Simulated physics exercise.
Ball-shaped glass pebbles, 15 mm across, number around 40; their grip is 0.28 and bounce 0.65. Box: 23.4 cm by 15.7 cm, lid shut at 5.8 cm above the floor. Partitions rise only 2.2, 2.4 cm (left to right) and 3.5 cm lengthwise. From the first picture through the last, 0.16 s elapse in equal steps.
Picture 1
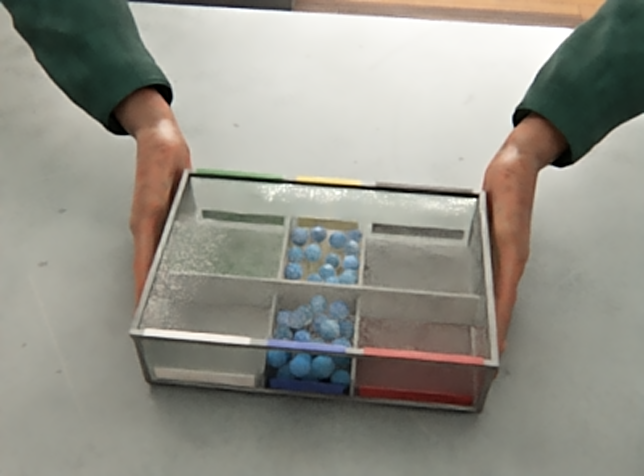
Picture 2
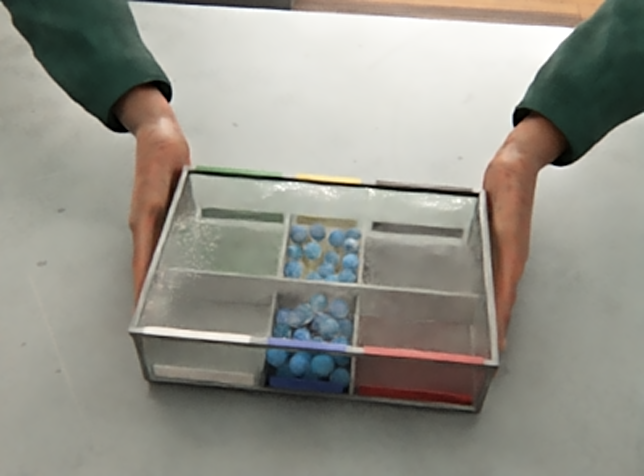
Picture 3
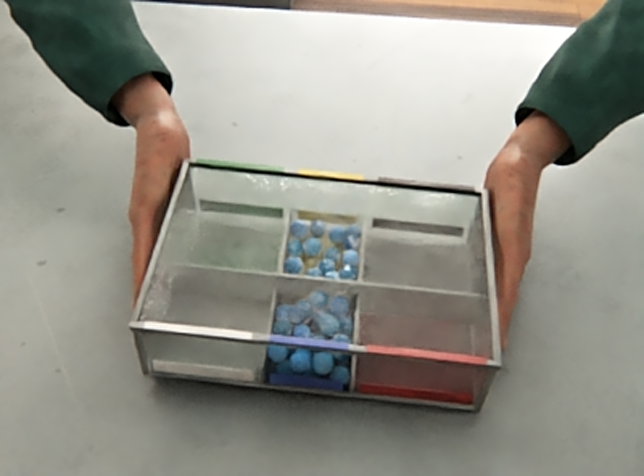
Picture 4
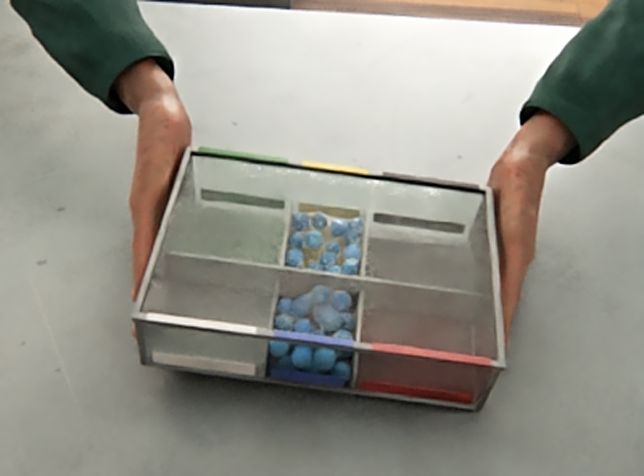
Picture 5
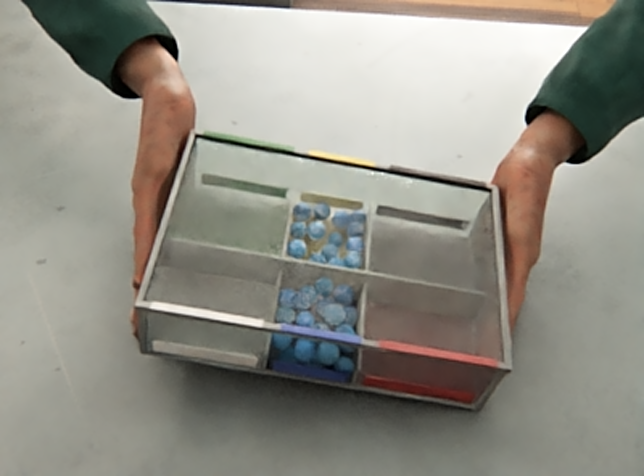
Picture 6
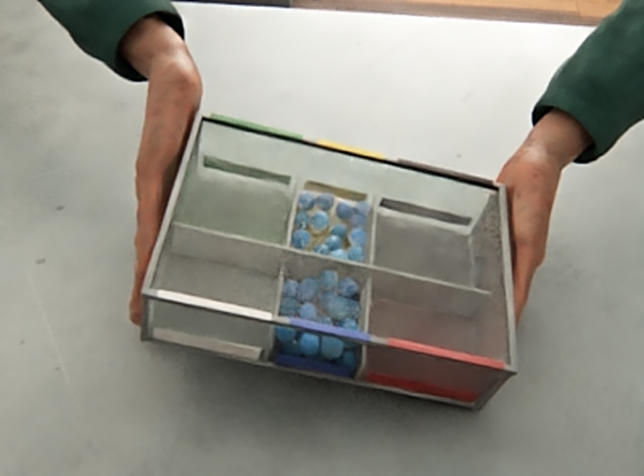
Two hands held a clear, divided box and slowly tilted it, raising the left side a little while the blue balls stayed in the two middle sections, the others empty.
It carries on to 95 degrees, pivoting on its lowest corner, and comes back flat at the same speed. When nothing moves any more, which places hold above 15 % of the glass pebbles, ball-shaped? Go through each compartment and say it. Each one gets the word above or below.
Results: Red above; blue below; green below; yellow below; white below; black above.
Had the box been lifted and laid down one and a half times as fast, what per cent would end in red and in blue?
Then red would get 65 per cent, while blue would get 5 per cent.
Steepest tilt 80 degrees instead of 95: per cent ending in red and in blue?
Result - red 45 percent, blue 20 percent.
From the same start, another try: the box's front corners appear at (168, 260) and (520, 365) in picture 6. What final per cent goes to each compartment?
Result - red: 60 %; blue: 0 %; green: 0 %; yellow: 0 %; white: 0 %; black: 40 %.
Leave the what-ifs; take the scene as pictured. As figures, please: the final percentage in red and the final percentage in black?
In the red compartment 70 percent, in the black 20 percent.
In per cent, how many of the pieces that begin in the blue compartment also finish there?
Around 10 %.
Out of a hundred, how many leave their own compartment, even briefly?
Estimate: Some 90 per cent.
Then, 0.66 s after the last picture, tilt 95 degrees; red 15 %, blue 40 %, yellow 40 %.
Then, 1.11 s after the last picture, tilt 42 degrees; red 70 %, blue 5 %, black 20 %.
Then, 1.63 s after the last picture, tilt 0 degrees; red 70 %, blue 5 %, black 20 %.
In the end, red 70 %, blue 5 %, green 0 %, yellow 5 %, white 0 %, black 20 %.
